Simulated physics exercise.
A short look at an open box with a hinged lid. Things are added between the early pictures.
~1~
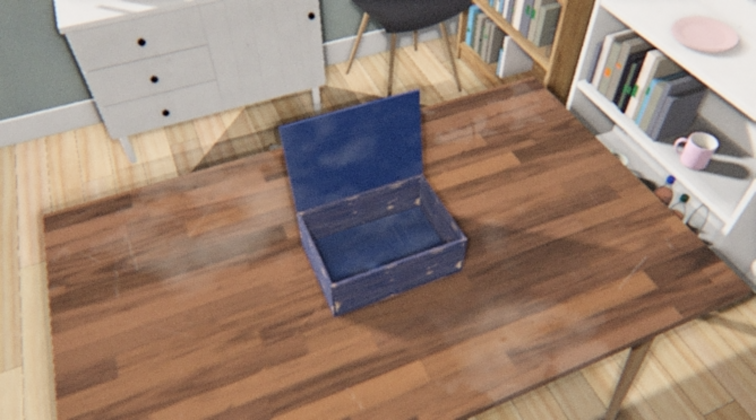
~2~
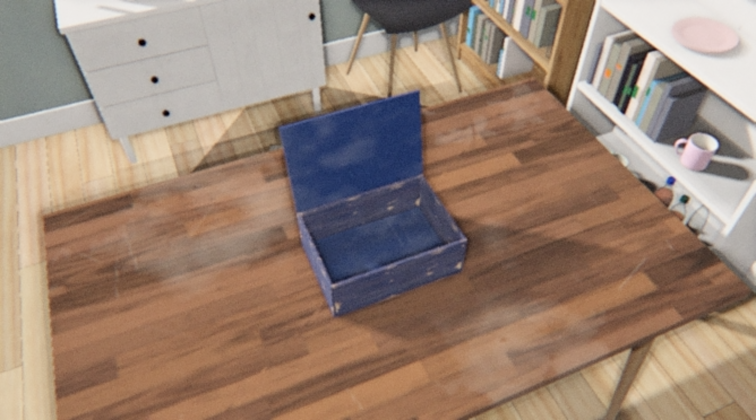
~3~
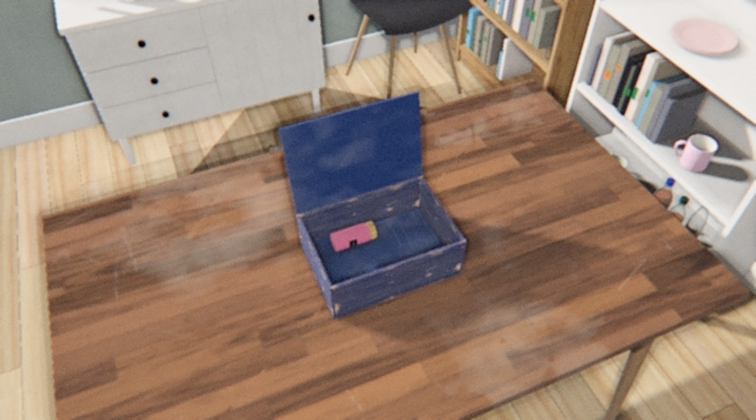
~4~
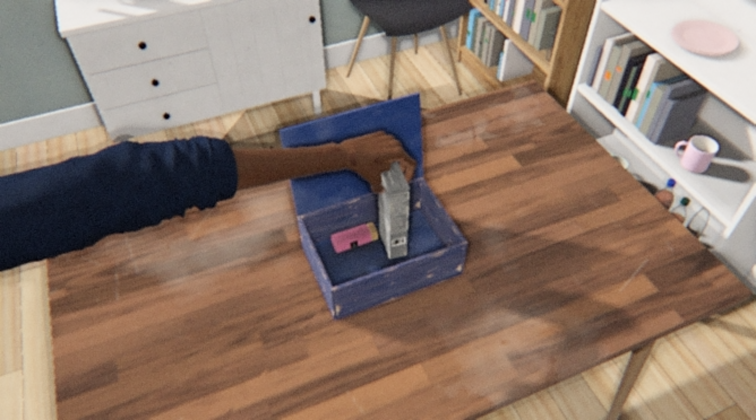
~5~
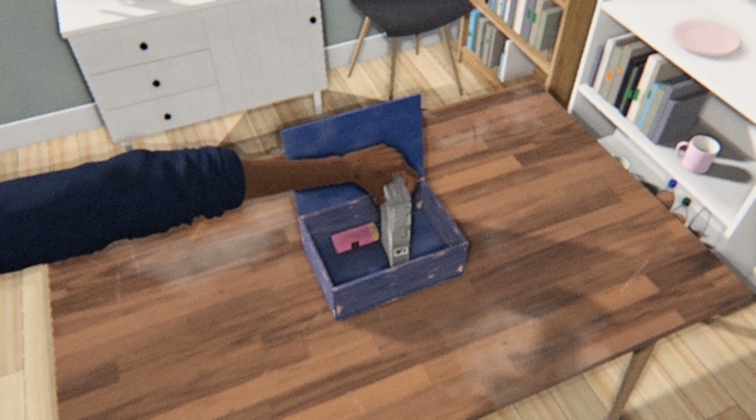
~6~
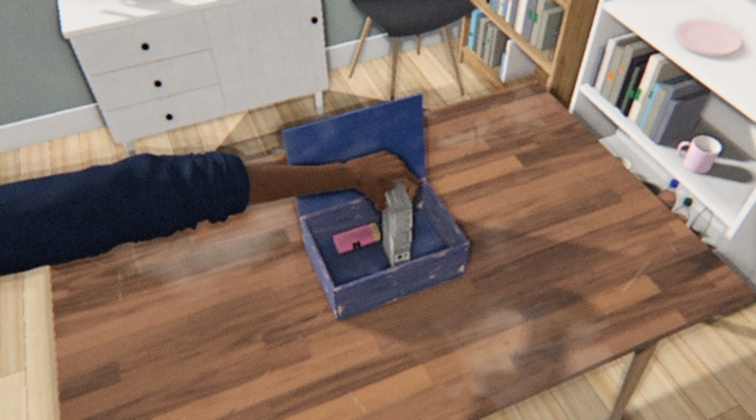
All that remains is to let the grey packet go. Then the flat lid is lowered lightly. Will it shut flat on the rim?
As it turns out, it stays ajar.
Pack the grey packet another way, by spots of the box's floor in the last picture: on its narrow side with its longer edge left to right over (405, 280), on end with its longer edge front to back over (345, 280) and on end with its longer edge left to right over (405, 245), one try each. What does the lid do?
First try: It sits on the rim; second try: It is held up; third try: It will not close.
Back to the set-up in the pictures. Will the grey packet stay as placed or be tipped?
It keeps its pose.
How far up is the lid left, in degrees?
Some 60° above the rim.
Then, 1.00 s later than the last frame, lid starting down.
Then, 1.20 s later than the last frame, grey packet resting near (397, 227).
Then, 1.40 s later than the last frame, lid 72° above the rim.
Then, 1.60 s later than the last frame, lid 60° above the rim.
When it is over, lid 58° above the rim; both as before. End places, in pixels of the last picture, grey packet near (397, 227).
